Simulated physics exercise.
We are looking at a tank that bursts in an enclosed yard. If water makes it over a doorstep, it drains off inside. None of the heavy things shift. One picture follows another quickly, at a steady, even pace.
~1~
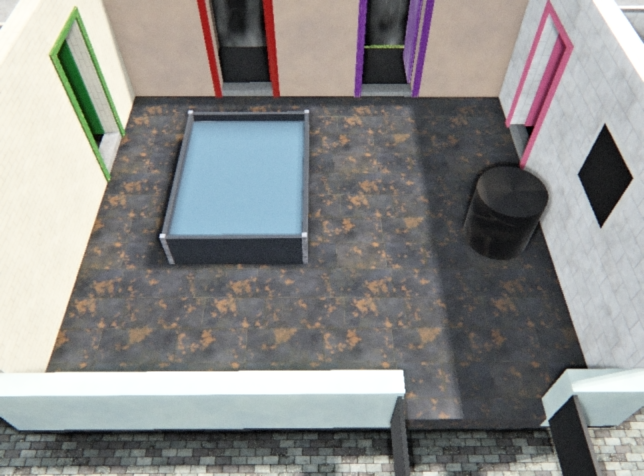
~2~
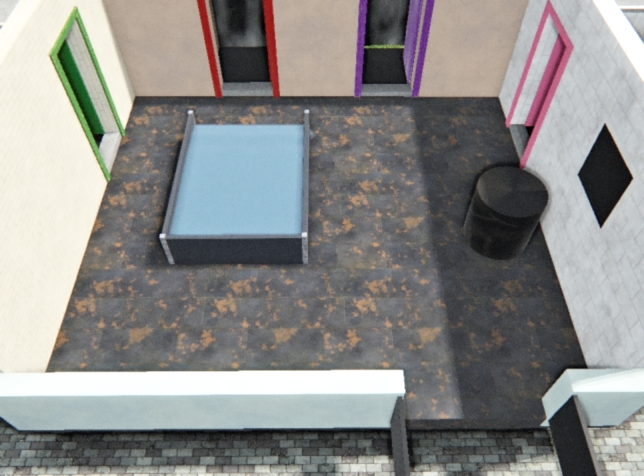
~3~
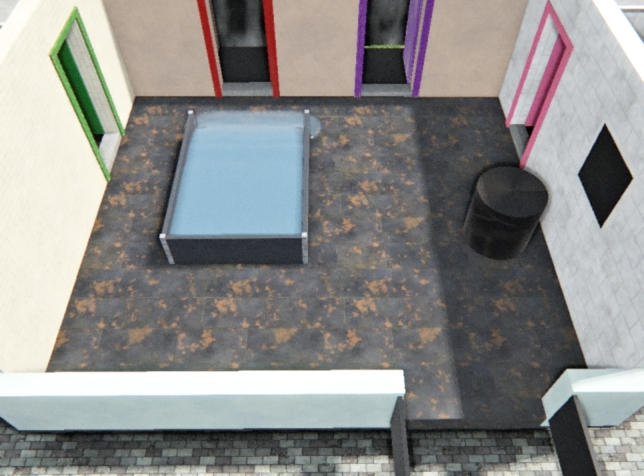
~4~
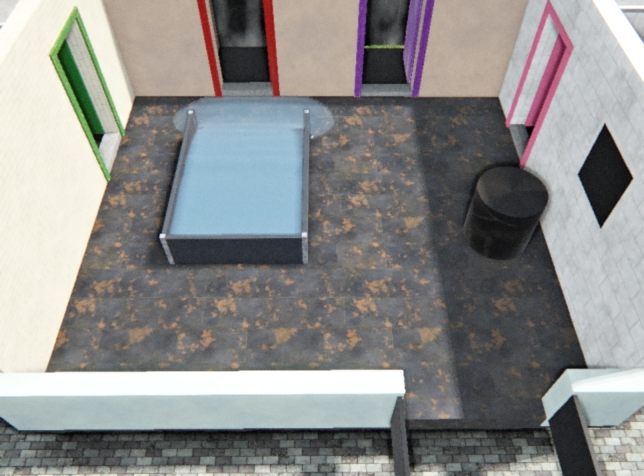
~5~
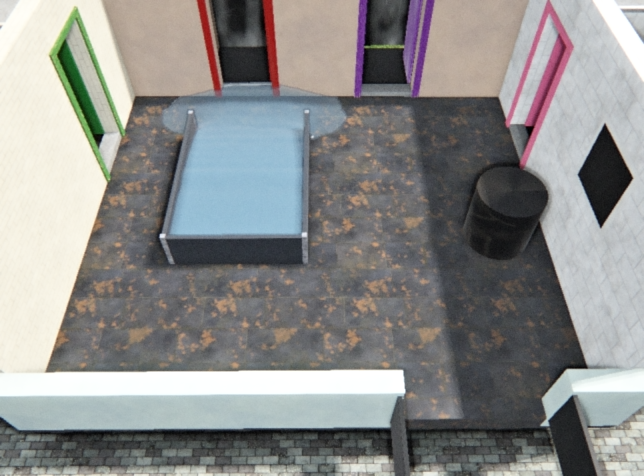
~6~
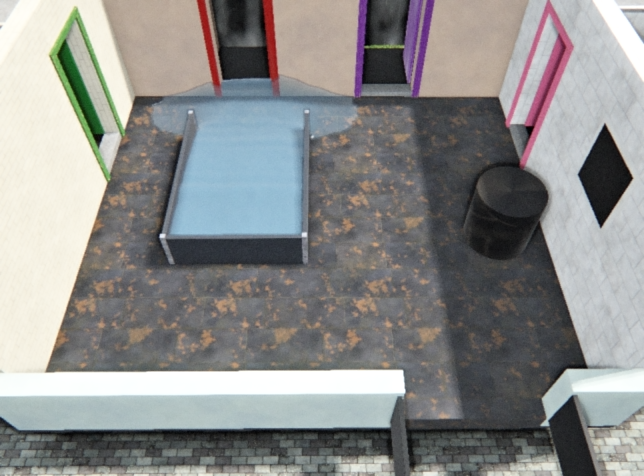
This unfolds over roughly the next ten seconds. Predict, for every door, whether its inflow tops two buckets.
Outcome: The green door doesn't overshoot the mark there. The purple door doesn't overshoot the mark there. The red door overshoots the mark there. The pink door overshoots the mark there.
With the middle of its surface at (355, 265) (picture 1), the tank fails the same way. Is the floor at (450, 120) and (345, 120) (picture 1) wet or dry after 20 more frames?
Submerged and submerged.
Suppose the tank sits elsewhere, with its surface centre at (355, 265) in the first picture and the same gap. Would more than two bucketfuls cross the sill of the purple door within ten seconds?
The purple door exceeds the threshold.
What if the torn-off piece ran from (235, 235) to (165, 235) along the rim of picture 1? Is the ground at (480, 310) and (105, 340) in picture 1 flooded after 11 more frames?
Log: Point 1 unreached; point 2 inundated.
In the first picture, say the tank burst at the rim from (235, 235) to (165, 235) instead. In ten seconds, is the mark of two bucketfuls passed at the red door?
Red falls short.
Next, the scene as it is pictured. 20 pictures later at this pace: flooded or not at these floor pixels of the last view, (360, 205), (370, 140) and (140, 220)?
Result, in that order: Not wetted / wetted / wetted.
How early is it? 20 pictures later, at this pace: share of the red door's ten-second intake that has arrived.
My figure is 95 in a hundred.
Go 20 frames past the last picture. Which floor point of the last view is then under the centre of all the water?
Estimate: (267, 152).
A moment on, water covers 15 % of the floor; the green door not reached, the purple door wet at the sill, nothing in, the red door far over two buckets in, the pink door not reached.
Next, water covers 25 % of the floor; the green door wet at the sill, nothing in, the purple door wet at the sill, nothing in, the red door far over two buckets in, the pink door not reached.
Then, water covers 45 % of the floor; the green door wet at the sill, nothing in, the purple door wet at the sill, nothing in, the red door far over two buckets in, the pink door under two buckets in.
Later, water covers 70 % of the floor; the green door wet at the sill, nothing in, the purple door wet at the sill, nothing in, the red door far over two buckets in, the pink door over two buckets in.
In the end, water covers 95 % of the floor; the green door wet at the sill, nothing in, the purple door wet at the sill, nothing in, the red door far over two buckets in, the pink door over two buckets in.
